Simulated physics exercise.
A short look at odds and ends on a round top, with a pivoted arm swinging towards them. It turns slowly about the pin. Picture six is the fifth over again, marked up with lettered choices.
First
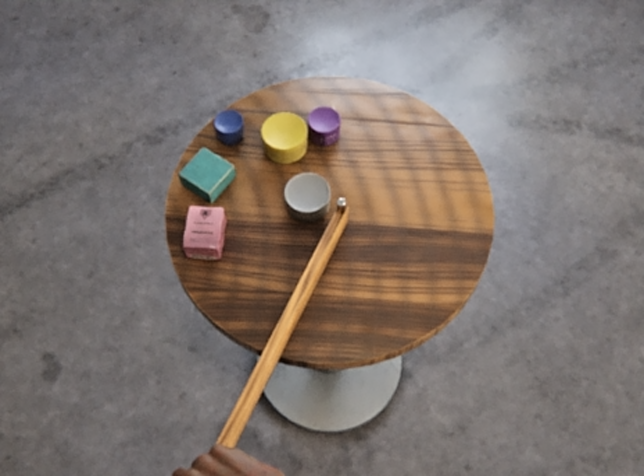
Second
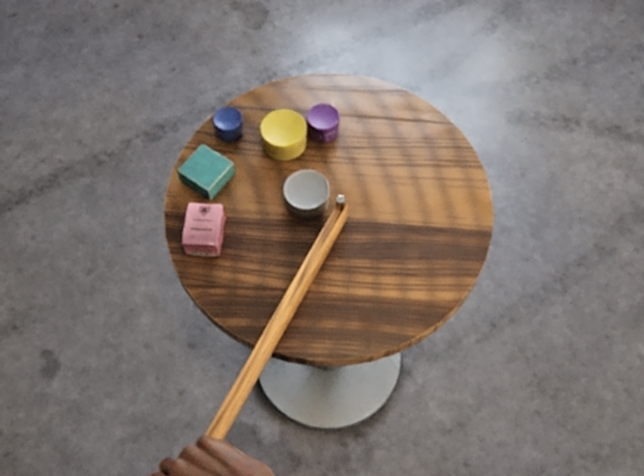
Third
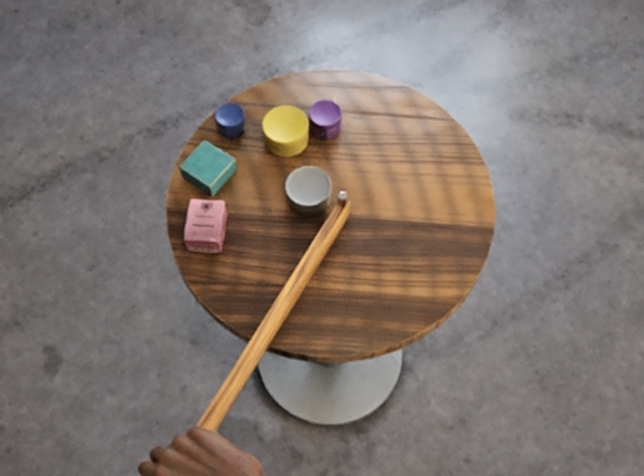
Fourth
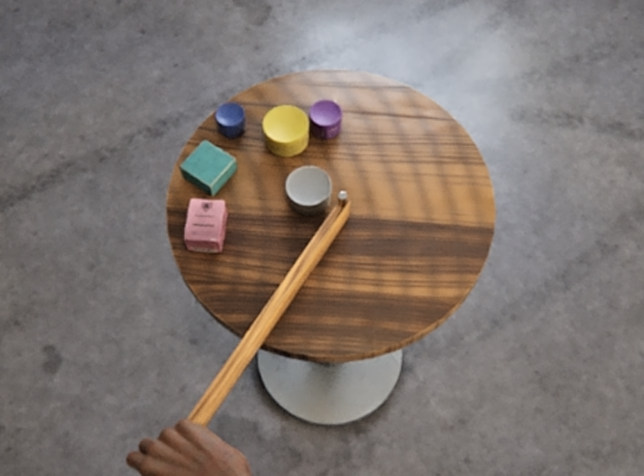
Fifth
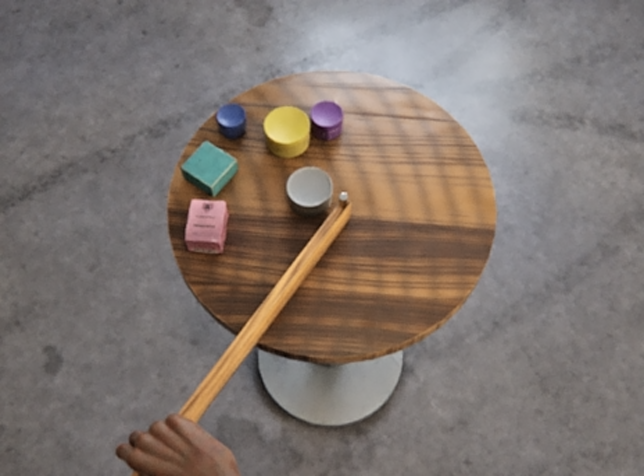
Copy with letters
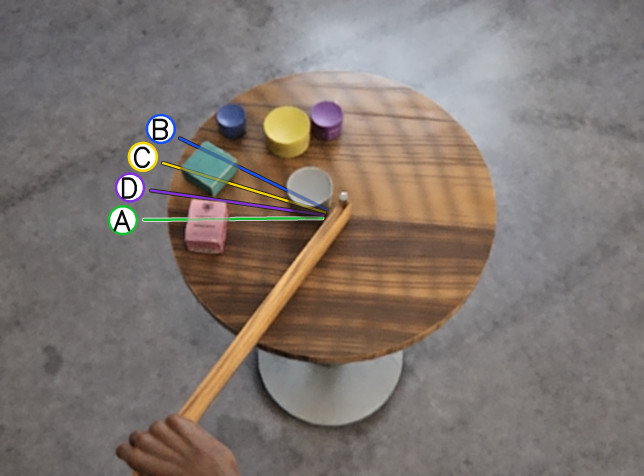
A hand slowly swings a wooden arm slightly leftward about a pin on a round wooden table holding small tubs and boxes.
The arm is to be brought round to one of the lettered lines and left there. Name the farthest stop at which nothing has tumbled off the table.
No farther than C.
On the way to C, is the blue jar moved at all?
Yes.
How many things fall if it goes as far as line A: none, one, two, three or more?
By then, none.
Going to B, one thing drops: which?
The blue jar goes over.
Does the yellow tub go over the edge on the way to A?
By then, no.
On the marked copy, A at (233, 219); B at (252, 173); C at (243, 187); D at (236, 203).
With C. Early on, arm (242, 253); blue jar (233, 121); turquoise block (210, 169).
Further on, arm (232, 206); turquoise block (209, 153); pink box (203, 193).
At the end, arm (240, 174); blue jar (242, 93); turquoise block (225, 119); nothing has fallen.
As for the rest, A is safe but short; B drops the blue jar; D is safe but short.
